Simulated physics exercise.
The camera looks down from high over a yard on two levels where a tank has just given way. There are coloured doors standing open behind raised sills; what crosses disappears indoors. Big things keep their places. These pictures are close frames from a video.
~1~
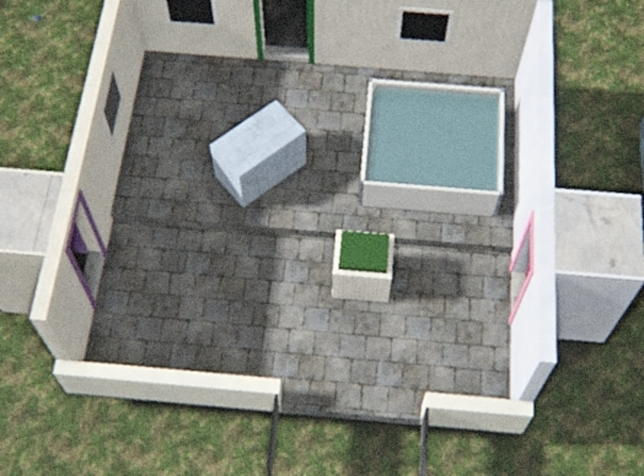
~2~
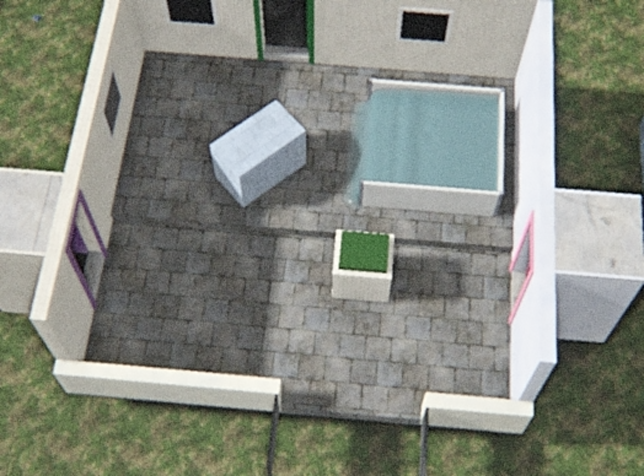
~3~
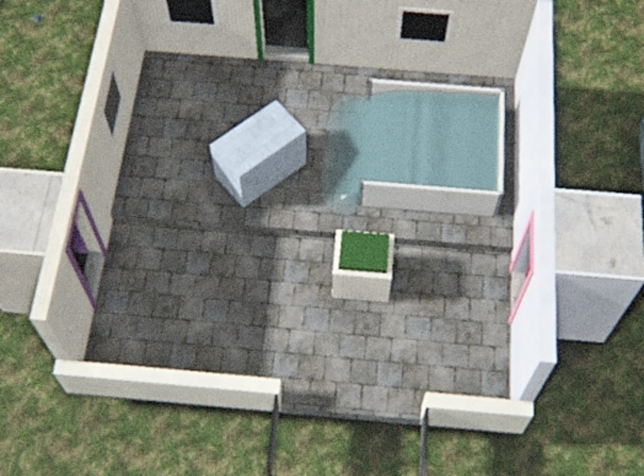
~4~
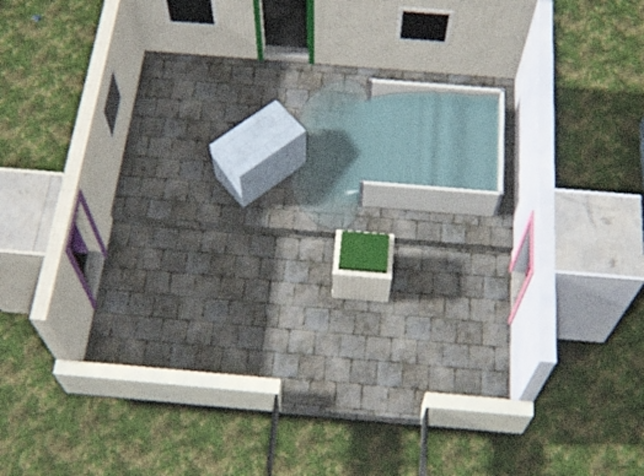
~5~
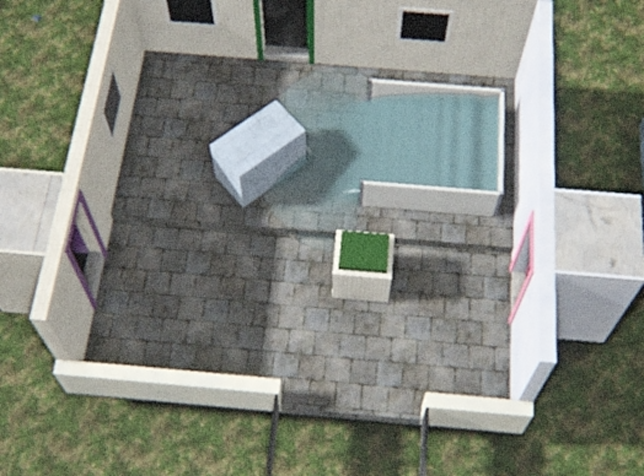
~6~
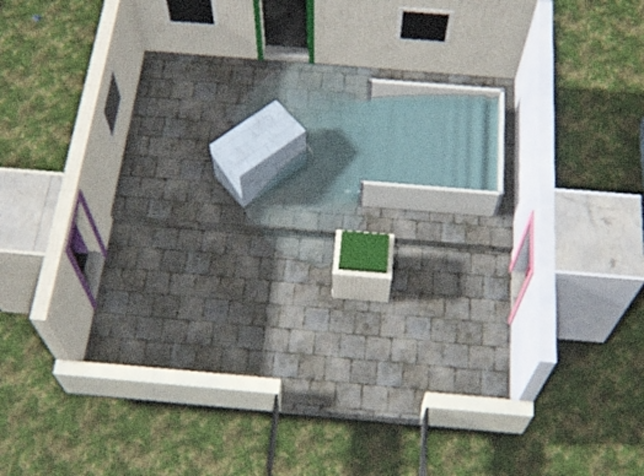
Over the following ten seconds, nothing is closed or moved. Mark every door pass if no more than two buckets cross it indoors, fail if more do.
Marks: Purple door pass, green door fail, pink door pass.
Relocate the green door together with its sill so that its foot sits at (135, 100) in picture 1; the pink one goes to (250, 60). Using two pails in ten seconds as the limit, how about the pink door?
Log - pink door: Beyond the mark.
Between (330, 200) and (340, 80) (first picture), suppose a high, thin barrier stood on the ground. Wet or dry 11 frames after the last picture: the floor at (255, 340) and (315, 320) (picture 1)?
Submerged and submerged, in that order.
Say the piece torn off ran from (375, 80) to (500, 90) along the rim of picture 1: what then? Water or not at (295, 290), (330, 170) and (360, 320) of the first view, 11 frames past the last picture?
Respectively: Parched, parched and parched.
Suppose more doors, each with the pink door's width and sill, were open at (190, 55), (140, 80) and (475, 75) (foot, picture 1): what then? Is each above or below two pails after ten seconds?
Result per door - past the limit; past the limit; within the limit.
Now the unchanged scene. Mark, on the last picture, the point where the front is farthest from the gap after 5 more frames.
The farthest wet point should be near (140, 77).
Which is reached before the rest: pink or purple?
Answer: The purple-painted one.
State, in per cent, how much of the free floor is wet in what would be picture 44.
About 75 in a hundred.
A moment on, water covers 30 % of the floor; the purple door not reached, the green door wet at the sill, nothing in, the pink door not reached.
Next, water covers 50 % of the floor; the purple door wet at the sill, nothing in, the green door over two buckets in, the pink door not reached.
Then, water covers 65 % of the floor; the purple door wet at the sill, nothing in, the green door far over two buckets in, the pink door not reached.
Later, water covers 75 % of the floor; the purple door wet at the sill, nothing in, the green door far over two buckets in, the pink door not reached.
In the end, water covers 95 % of the floor; the purple door wet at the sill, nothing in, the green door far over two buckets in, the pink door under two buckets in.
